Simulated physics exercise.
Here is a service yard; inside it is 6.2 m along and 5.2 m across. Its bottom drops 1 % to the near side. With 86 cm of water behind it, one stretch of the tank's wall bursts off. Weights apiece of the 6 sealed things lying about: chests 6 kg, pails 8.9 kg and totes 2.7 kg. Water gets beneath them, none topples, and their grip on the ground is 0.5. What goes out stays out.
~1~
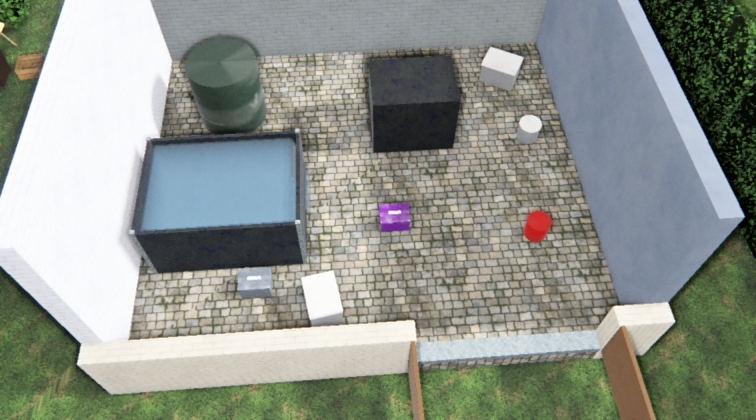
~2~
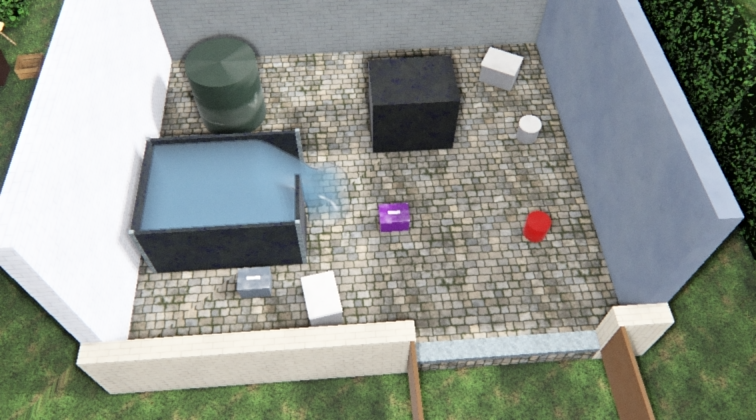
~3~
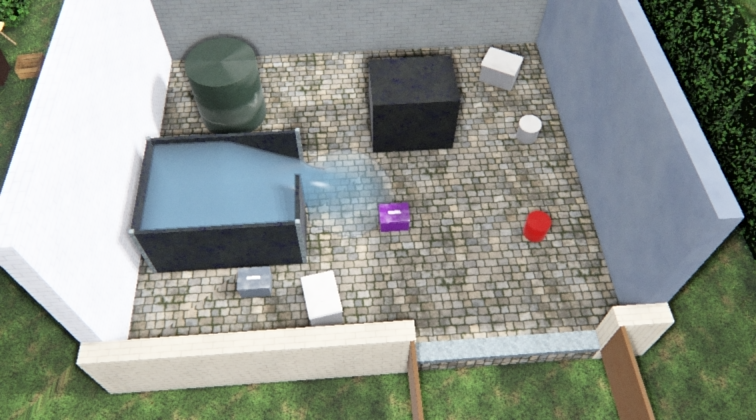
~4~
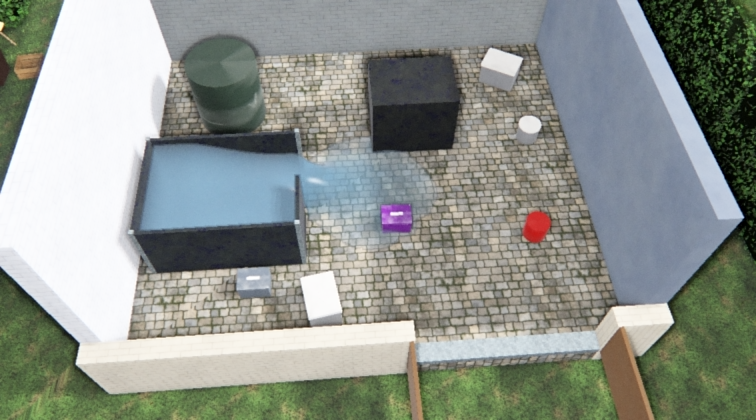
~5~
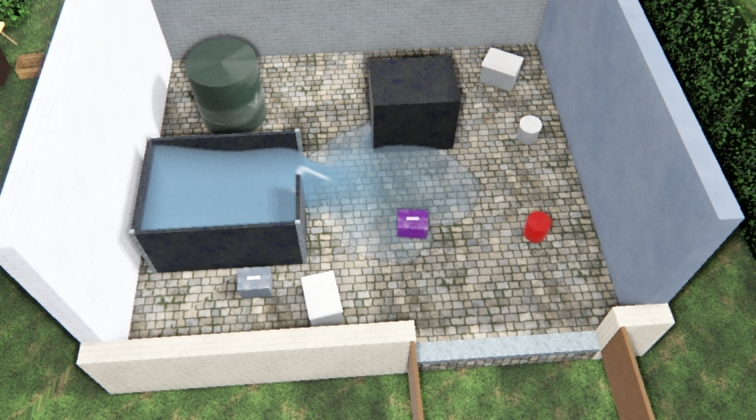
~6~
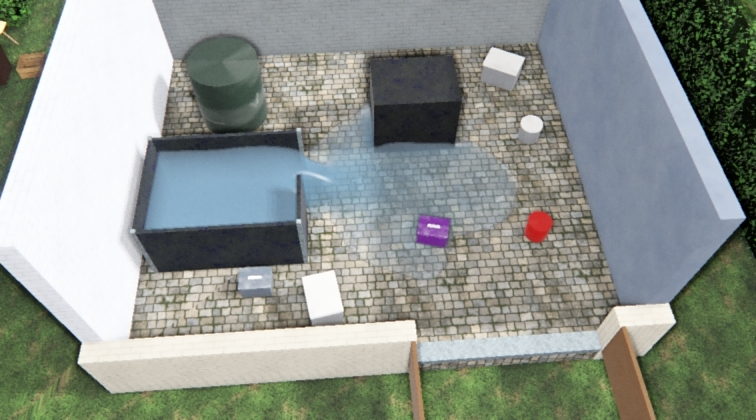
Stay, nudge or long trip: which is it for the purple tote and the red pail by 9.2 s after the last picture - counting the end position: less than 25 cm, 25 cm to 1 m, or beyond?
The purple tote ends far away; the red pail ends far away.
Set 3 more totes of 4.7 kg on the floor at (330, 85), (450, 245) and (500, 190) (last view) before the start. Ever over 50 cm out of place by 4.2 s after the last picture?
In turn: Past it, more, over.
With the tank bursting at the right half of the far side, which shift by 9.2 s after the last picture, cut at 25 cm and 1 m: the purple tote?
Then the purple tote ends far away.
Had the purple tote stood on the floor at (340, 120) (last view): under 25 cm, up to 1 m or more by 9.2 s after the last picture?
It ends far away.
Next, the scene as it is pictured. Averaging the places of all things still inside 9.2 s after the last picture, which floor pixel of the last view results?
Around (334, 211).
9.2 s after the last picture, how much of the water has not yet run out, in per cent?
Some 68 per cent remains.
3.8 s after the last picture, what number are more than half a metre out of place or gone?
By then 4.
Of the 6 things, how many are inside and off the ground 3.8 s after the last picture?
2 of them.
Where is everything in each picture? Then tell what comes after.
The first frame shows the purple tote at (395, 213), on the bottom; the red pail at (540, 221) rests on the ground; water covers 2.7 m2; 0 of 6 have shifted.
The second frame shows the purple tote at (394, 213), on the bottom; the red pail at (539, 221) rests on the ground; water covers 3.2 m2; 0 of 6 have shifted.
The third frame shows the purple tote at (394, 213) rests on the ground; the red pail at (539, 221) rests on the ground; 4.1 m2 under water; 0 of 6 have shifted.
The fourth frame shows the purple tote at (396, 214) rests on the ground, 4 cm from its start; the red pail at (539, 221), on the bottom; 5.2 m2 under water; 0 of 6 have shifted.
The fifth frame shows the purple tote at (413, 219), on the bottom, 27 cm from its start; the red pail at (539, 221) rests on the ground; 6.4 m2 under water; 1 of 6 have shifted.
The sixth frame shows the purple tote at (434, 226), on the bottom, 55 cm from its start; the red pail at (540, 221), on the bottom; water covers 7.7 m2; 1 of 6 have shifted.
Then, 1.2 s after the last picture the purple tote is near (620, 301), 3.0 m from its start, afloat; the red pail is near (597, 248), 0.8 m from its start, afloat; 0 of 6 are out; 2 afloat.
Then, 3.8 s after the last picture the purple tote has gone out; the red pail is near (465, 304), 1.6 m from its start, aground; 1 of 6 are out; 2 afloat.
Then, 6.2 s after the last picture the purple tote has gone out; the red pail is near (461, 306), 1.7 m from its start, aground; 1 of 6 are out; 1 afloat.
Then, 9.2 s after the last picture the purple tote has gone out; the red pail is near (461, 306), 1.7 m from its start, aground; 1 of 6 are out; 1 afloat.
